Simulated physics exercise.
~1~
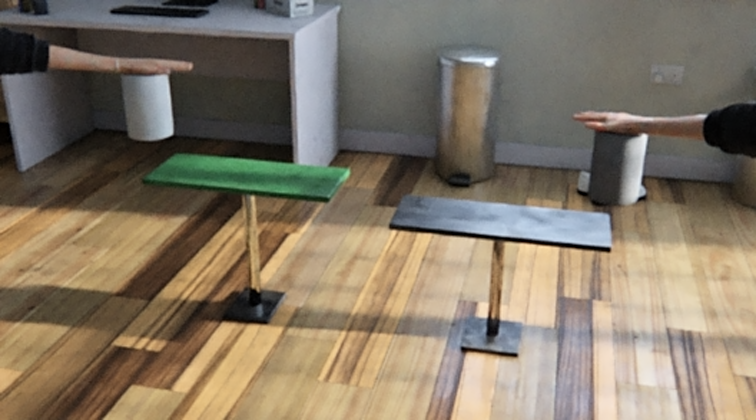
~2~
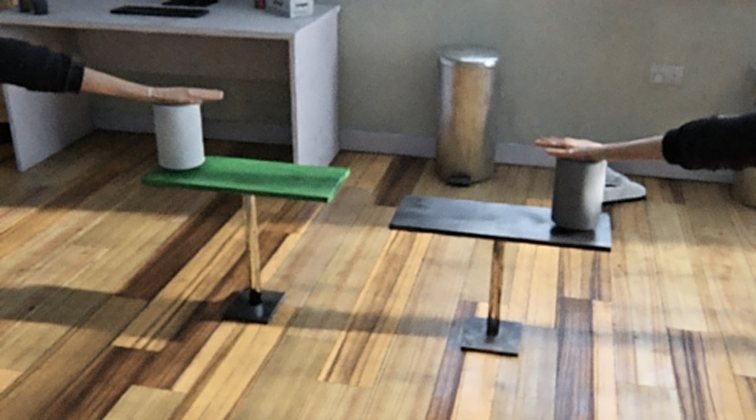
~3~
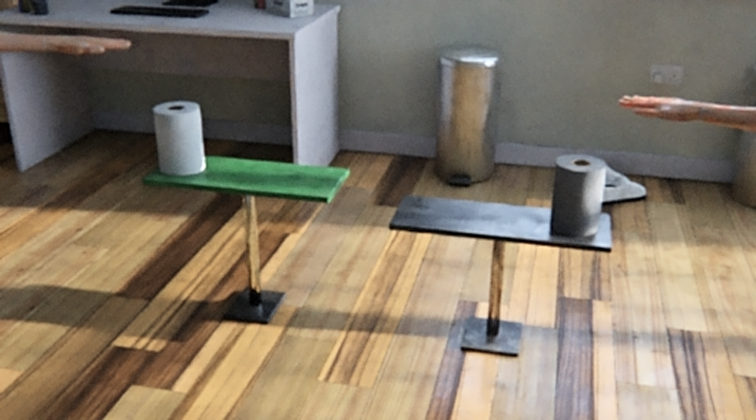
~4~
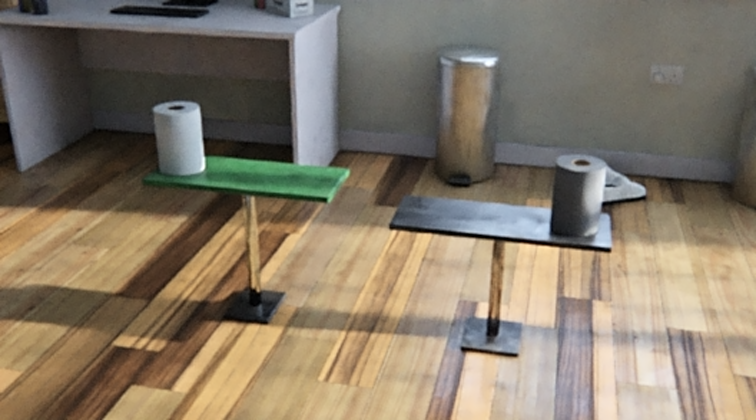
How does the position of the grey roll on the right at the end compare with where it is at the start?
At the start it is held up beyond the right end of the black side table, under a hand. By the end it is a little further left and lower, standing upright on the right end of the tabletop.
